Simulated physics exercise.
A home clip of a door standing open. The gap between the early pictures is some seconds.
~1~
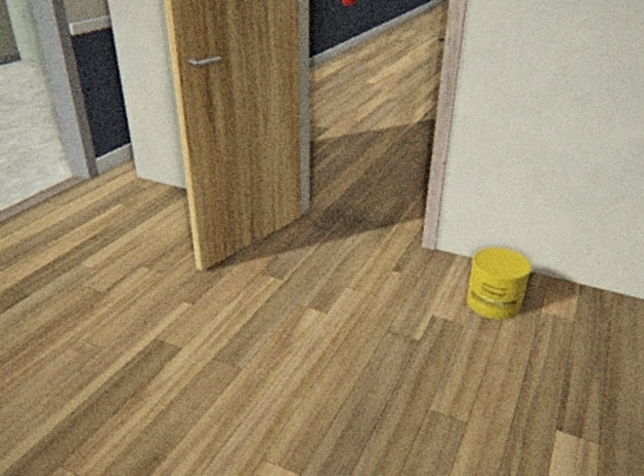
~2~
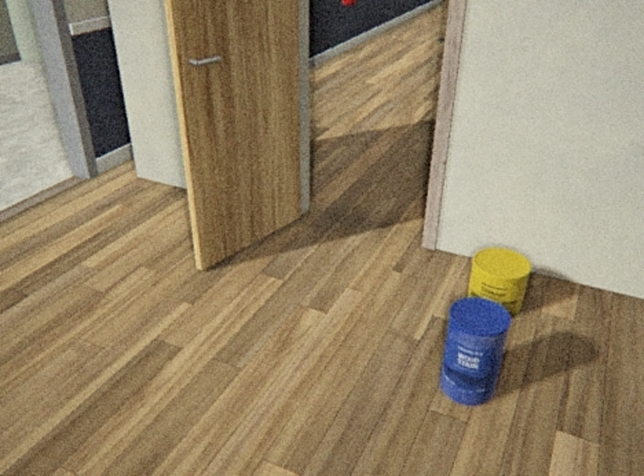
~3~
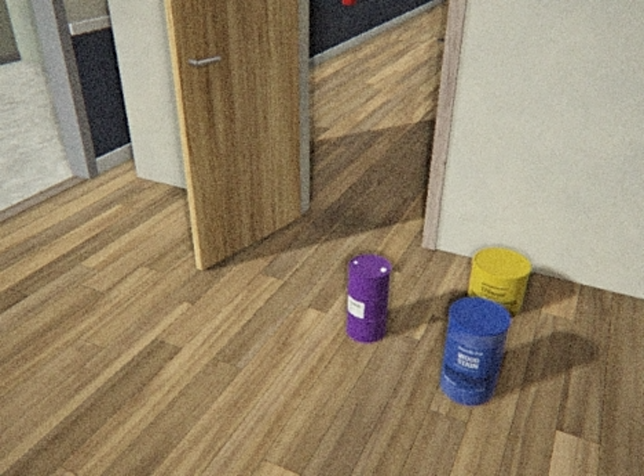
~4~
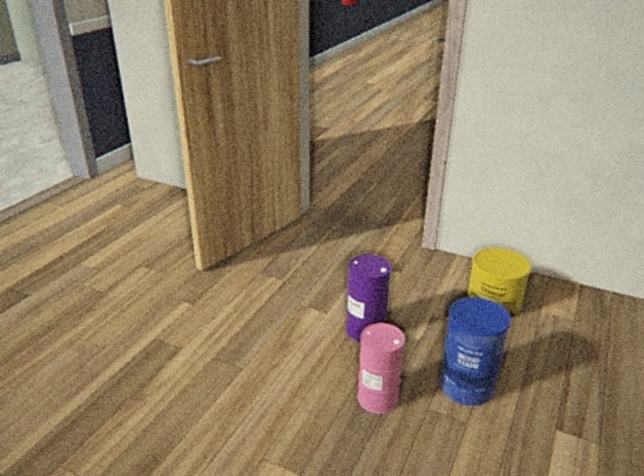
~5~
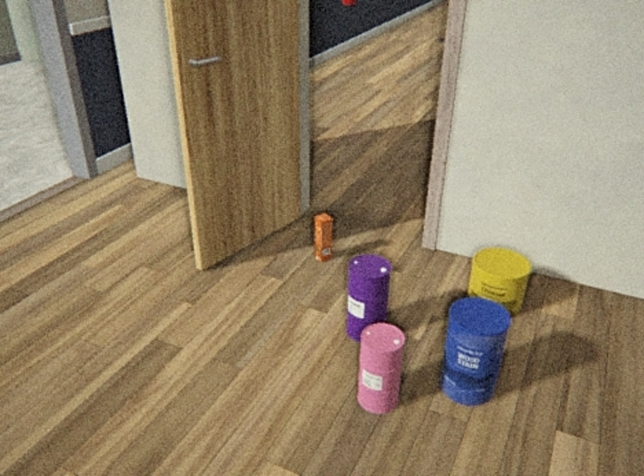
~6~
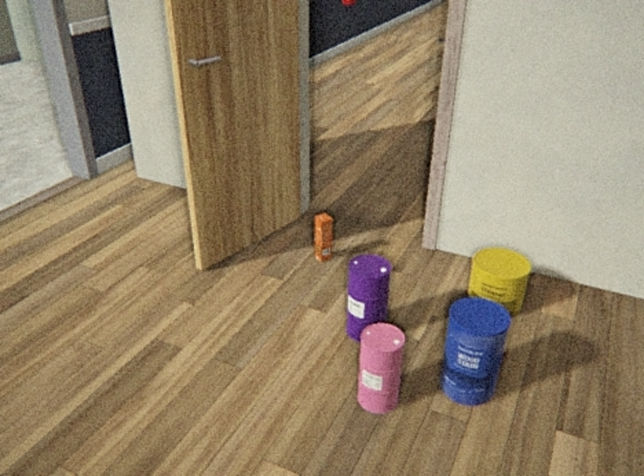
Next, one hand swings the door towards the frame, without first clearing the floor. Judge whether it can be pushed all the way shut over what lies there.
The door is likely to swing home.
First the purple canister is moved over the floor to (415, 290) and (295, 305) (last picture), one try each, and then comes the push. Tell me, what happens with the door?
The door meets the jamb the first time and meets the jamb the second time.
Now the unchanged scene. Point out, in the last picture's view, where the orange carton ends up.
The object ends up somewhere near (394, 215).
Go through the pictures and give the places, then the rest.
The first picture shows door wide open and still.
The second picture shows door wide open and still.
The third picture shows door wide open and still; blue pail (473, 352); yellow pail (498, 283).
The fourth picture shows door wide open and still; purple canister (368, 299); pink canister (380, 369).
The fifth picture shows door wide open and still; blue pail (473, 352); yellow pail (498, 283).
The sixth picture shows door wide open and still; orange carton (323, 238); purple canister (368, 299).
Then, 1.10 s on from there, open by 56°.
Then, 1.60 s on from there, open by 27°; orange carton shifted well along near (359, 230).
Then, 2.10 s on from there, open by 0°; orange carton shifted well along near (384, 213).
In the end, open by 0°; toppled on the floor, orange carton; the other 4 unmoved. At the end, from the last picture's camera, orange carton near (394, 215).
